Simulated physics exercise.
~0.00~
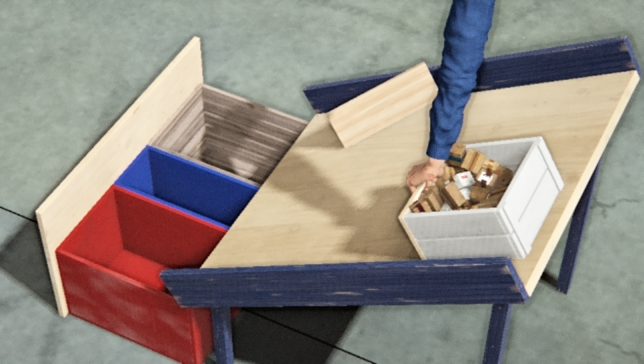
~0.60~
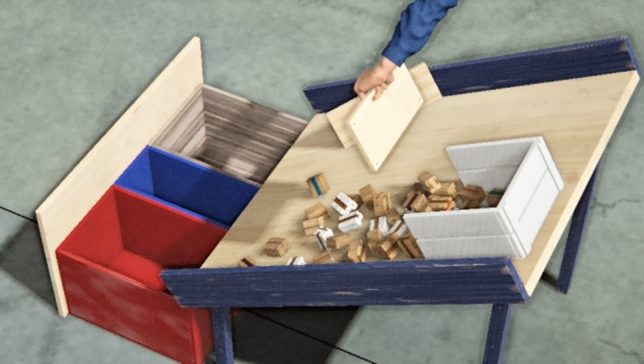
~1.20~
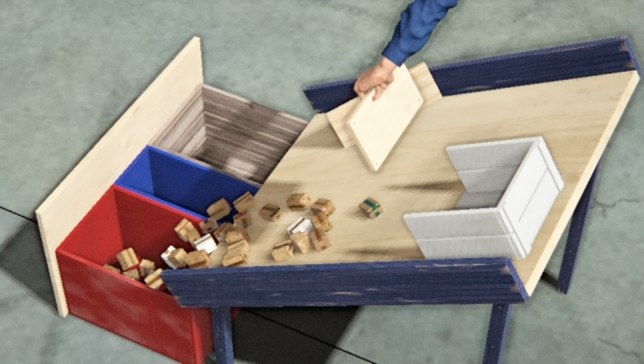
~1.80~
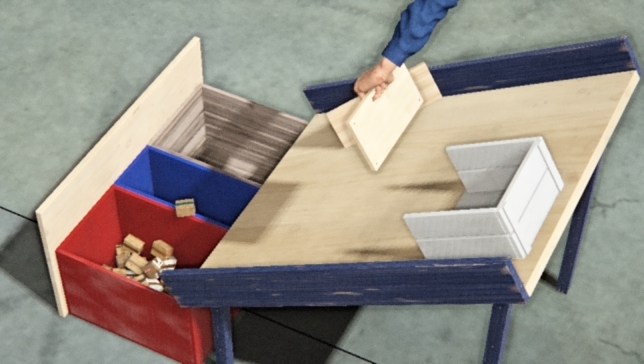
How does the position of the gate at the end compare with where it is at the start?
At the start the gate is down at the open left side of the white pen, holding the parcels in. By the end it is farther up and to the left, held by the hand beside the angled board and clear of the pen.
A white pen full of small brown and pale parcels sits at the right of a sloping wooden table with dark blue rails, seen from above on a grey-green floor. At the left stand a red tote nearest, a blue tub in the middle and a wooden tub farthest. A blue-sleeved hand at the pen's open side lifts a pale gate up and left, holding it beside an angled board. The parcels spill out and tumble down the slope, dropping over the edge. Finally the pen is empty, many parcels lie in the red tote, and one is over the blue tub's near edge.
